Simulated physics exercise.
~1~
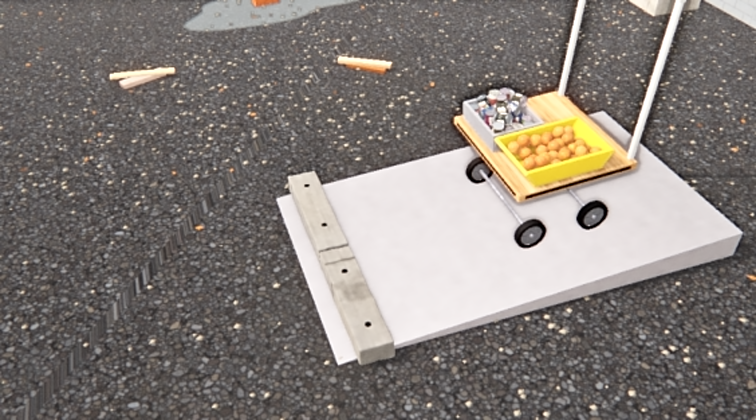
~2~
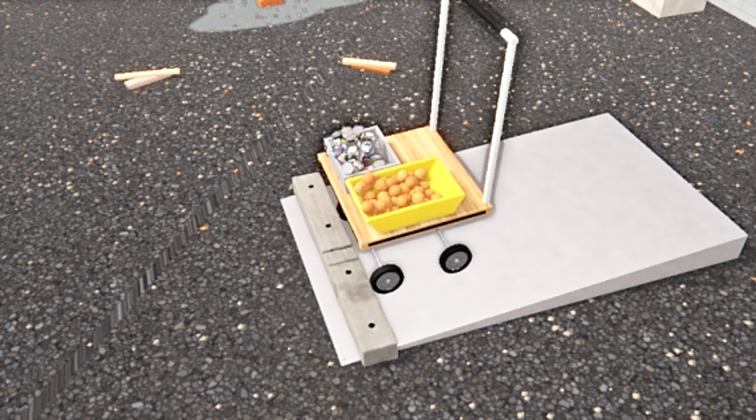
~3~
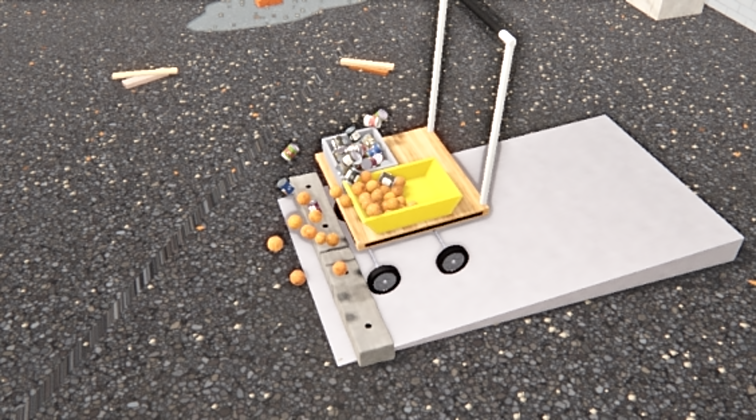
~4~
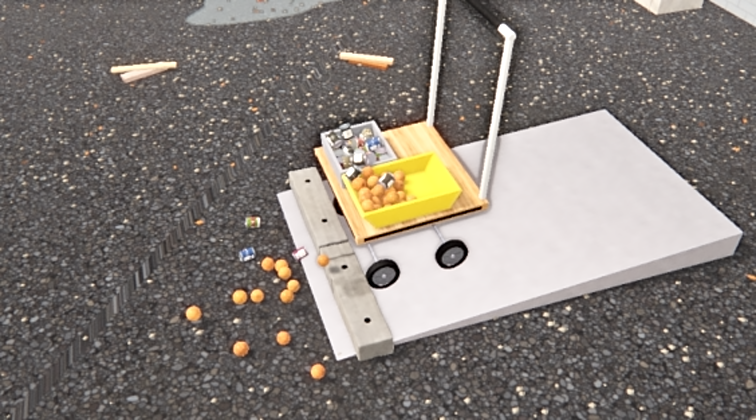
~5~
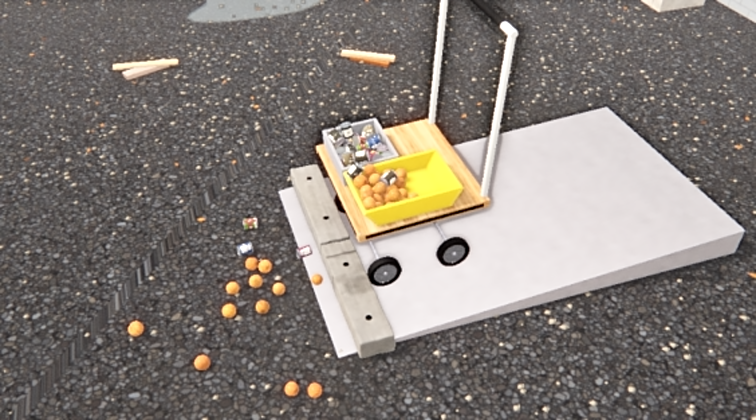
A cart rolls left down a ramp, hits a kerb, and spills onions and tins.
